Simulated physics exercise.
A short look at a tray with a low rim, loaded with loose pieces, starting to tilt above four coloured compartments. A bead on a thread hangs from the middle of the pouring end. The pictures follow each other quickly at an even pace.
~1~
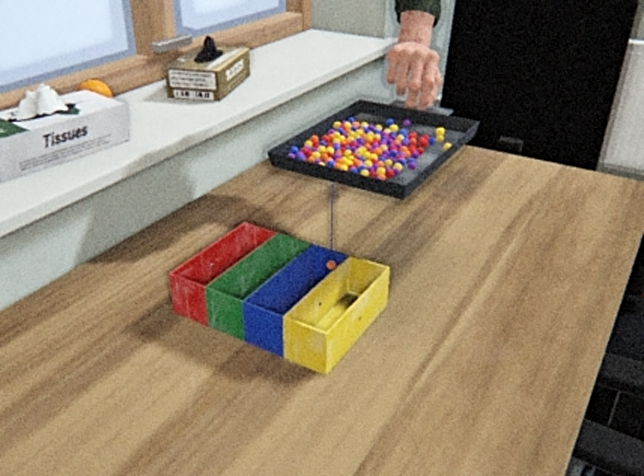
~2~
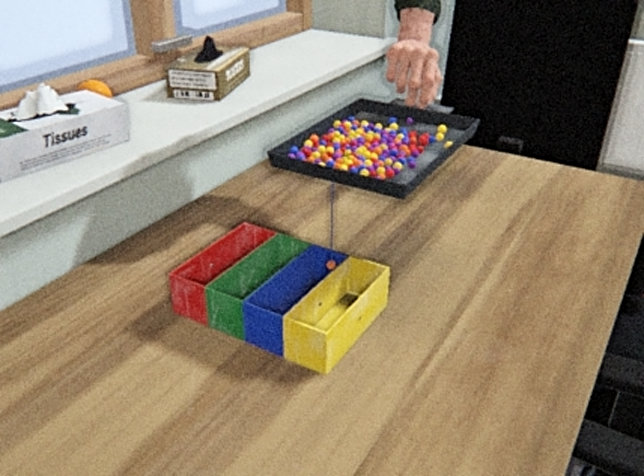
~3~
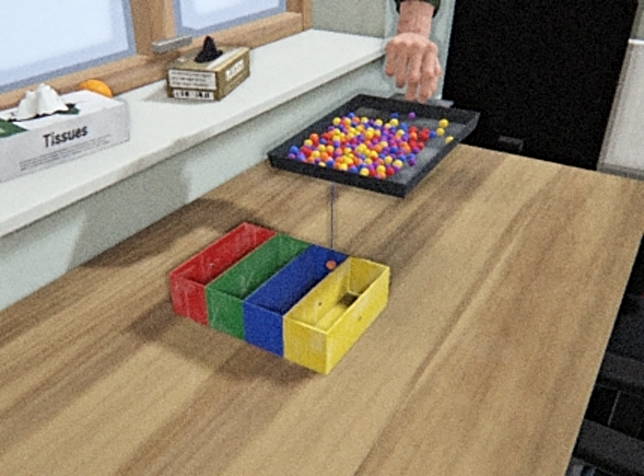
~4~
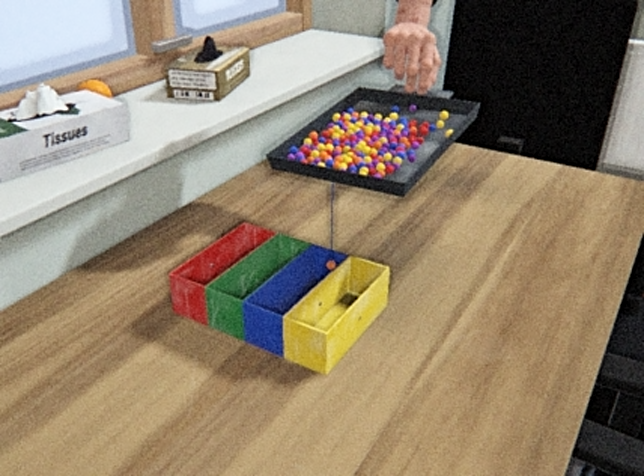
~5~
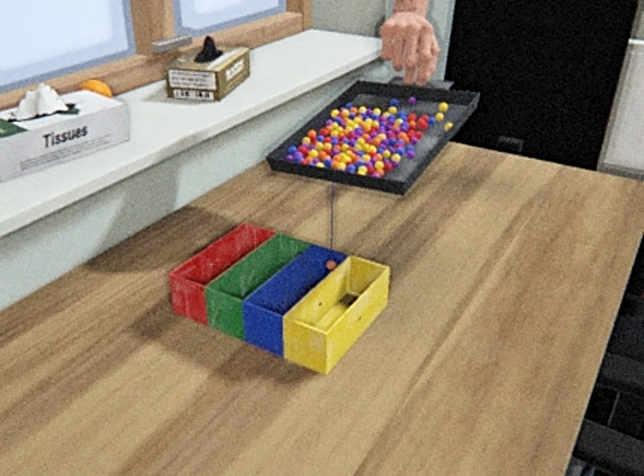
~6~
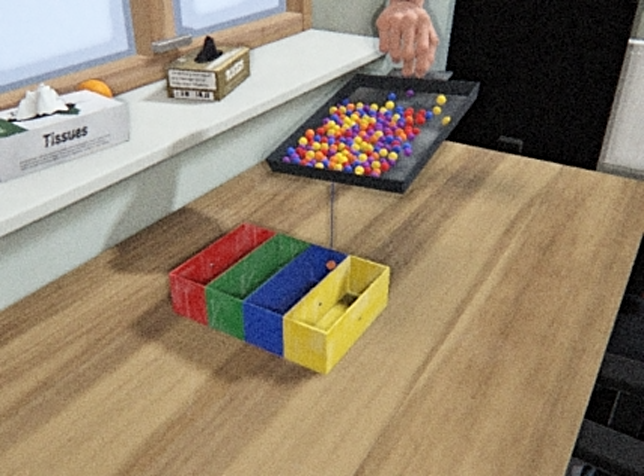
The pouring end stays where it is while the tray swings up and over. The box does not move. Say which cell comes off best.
Most goes to the green cell.
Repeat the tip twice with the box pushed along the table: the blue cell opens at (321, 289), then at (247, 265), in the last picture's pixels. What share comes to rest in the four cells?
In turn 100 and 90 in a hundred.
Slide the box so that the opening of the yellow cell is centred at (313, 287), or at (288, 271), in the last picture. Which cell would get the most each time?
At the first place the blue cell, at the second the cell in blue.
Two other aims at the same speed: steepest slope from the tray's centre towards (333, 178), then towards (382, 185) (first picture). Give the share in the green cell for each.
Near 30 % and 0 %.
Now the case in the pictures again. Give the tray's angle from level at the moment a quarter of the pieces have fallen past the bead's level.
Roughly 85°.
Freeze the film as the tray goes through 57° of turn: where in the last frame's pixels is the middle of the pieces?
Roughly at (322, 134).
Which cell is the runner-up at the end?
The runner-up: The blue one.
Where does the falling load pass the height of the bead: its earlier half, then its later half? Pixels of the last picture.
At about (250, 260), then at (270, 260).
Soon after the last picture, tray tipped steeply; all on the tray.
A little later, tray tipped right over; a small part on the tray; about half in the green cell; about a quarter in the blue cell; a small part in the red cell; a stray few in the yellow cell; a small part falling or outside the box.
Later still, tray tipped past a quarter turn; about two thirds in the green cell; about a quarter in the blue cell; a small part in the red cell; a small part in the yellow cell; a stray few falling or outside the box.
At rest, tray tipped past a quarter turn; about two thirds in the green cell; about a quarter in the blue cell; a small part in the red cell; a small part in the yellow cell; a stray few outside the box.
